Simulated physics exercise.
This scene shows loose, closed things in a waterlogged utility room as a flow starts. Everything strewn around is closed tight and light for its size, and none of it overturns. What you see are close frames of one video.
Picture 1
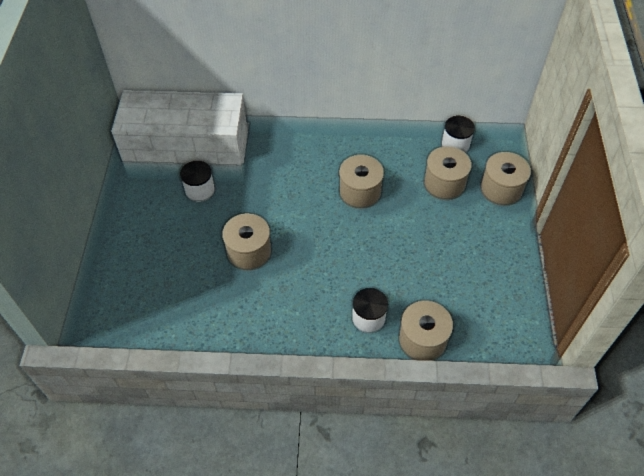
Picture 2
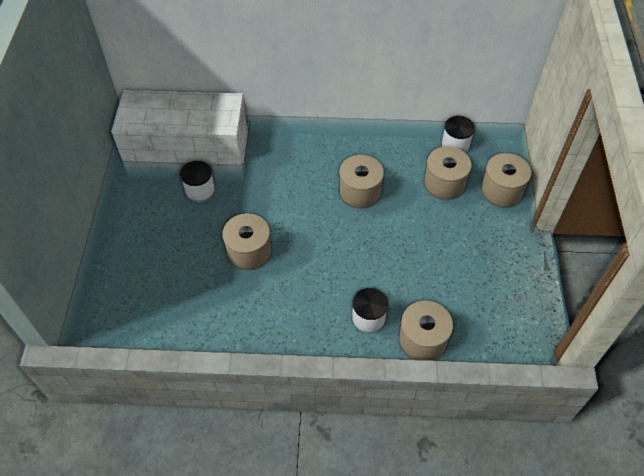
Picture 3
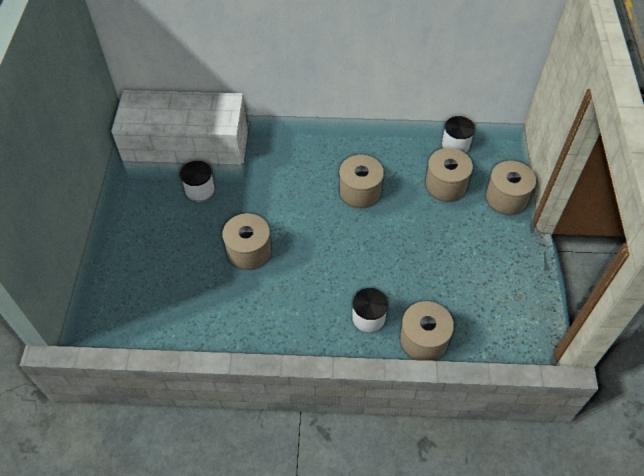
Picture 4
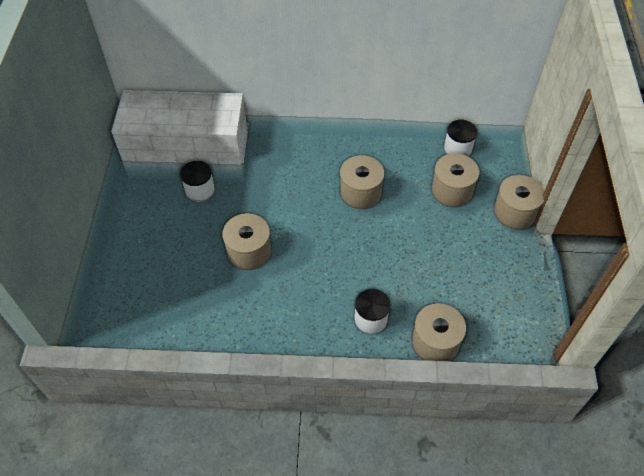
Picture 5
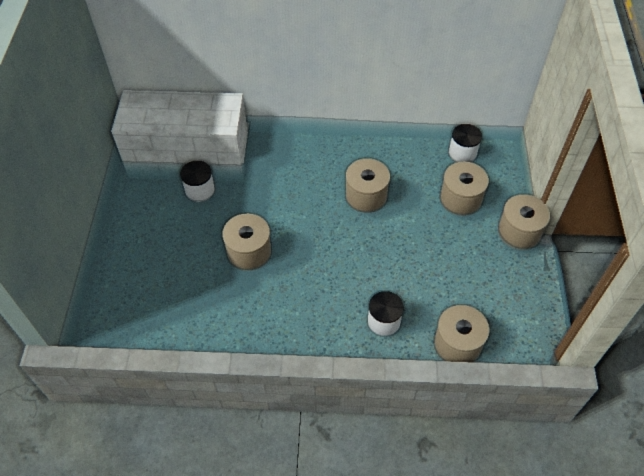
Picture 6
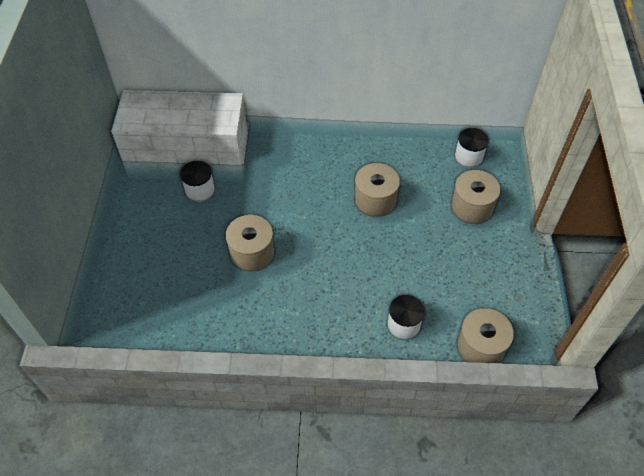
A shallow sheet of blue-green water covers the floor of a walled utility room, seen from high above by a still camera. Five tan, round tubs and three smaller white ones with black lids stand in it, near a pale block at the back left. The brown door at right opens, and most tubs drift rightward, one tan tub leaving view by the doorway.
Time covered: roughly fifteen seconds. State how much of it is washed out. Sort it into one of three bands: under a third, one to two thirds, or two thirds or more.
It falls in the top band, two thirds or more.
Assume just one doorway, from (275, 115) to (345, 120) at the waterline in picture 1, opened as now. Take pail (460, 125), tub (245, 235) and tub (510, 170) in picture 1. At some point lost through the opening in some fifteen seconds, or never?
Sequentially, I'd put it as swept away, swept away, not lost.
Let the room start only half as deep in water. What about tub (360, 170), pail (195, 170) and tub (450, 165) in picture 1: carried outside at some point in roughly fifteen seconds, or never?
Respectively: Exited / remained / exited.
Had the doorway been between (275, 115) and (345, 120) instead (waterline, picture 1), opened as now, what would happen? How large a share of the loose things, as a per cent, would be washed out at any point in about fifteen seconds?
60 %.
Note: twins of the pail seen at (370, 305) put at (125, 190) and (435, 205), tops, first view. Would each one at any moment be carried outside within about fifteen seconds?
Result, in listed order: Not lost / exits.
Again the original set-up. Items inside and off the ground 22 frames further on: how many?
By my reckoning the number comes out at 2.
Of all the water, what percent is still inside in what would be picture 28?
46 %.
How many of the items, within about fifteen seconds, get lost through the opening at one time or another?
I count 7.
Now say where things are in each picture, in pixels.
The first picture shows a tub at (427, 323) floats; a tub at (449, 163) floats; 0 of 8 have shifted.
The second picture shows a tub at (427, 323), afloat; a tub at (449, 163), afloat; 0 of 8 have shifted.
The third picture shows a tub at (428, 324), afloat; a tub at (451, 165) floats; 1 of 8 have shifted.
The fourth picture shows a tub at (441, 326) floats, close to its start; a tub at (457, 170), afloat, close to its start; 3 of 8 have shifted.
The fifth picture shows a tub at (464, 327), afloat, a stride from its start; a tub at (466, 179), afloat, close to its start; 6 of 8 have shifted.
The sixth picture shows a tub at (488, 331), afloat, a stride from its start; a tub at (478, 187), afloat, a stride from its start; 6 of 8 have shifted.
A moment on, 1 of 8 are out; 7 afloat.
Next, 6 of 8 are out; 2 afloat.
Later, 6 of 8 are out; 2 afloat.
In the end, 7 of 8 are out; 1 afloat.
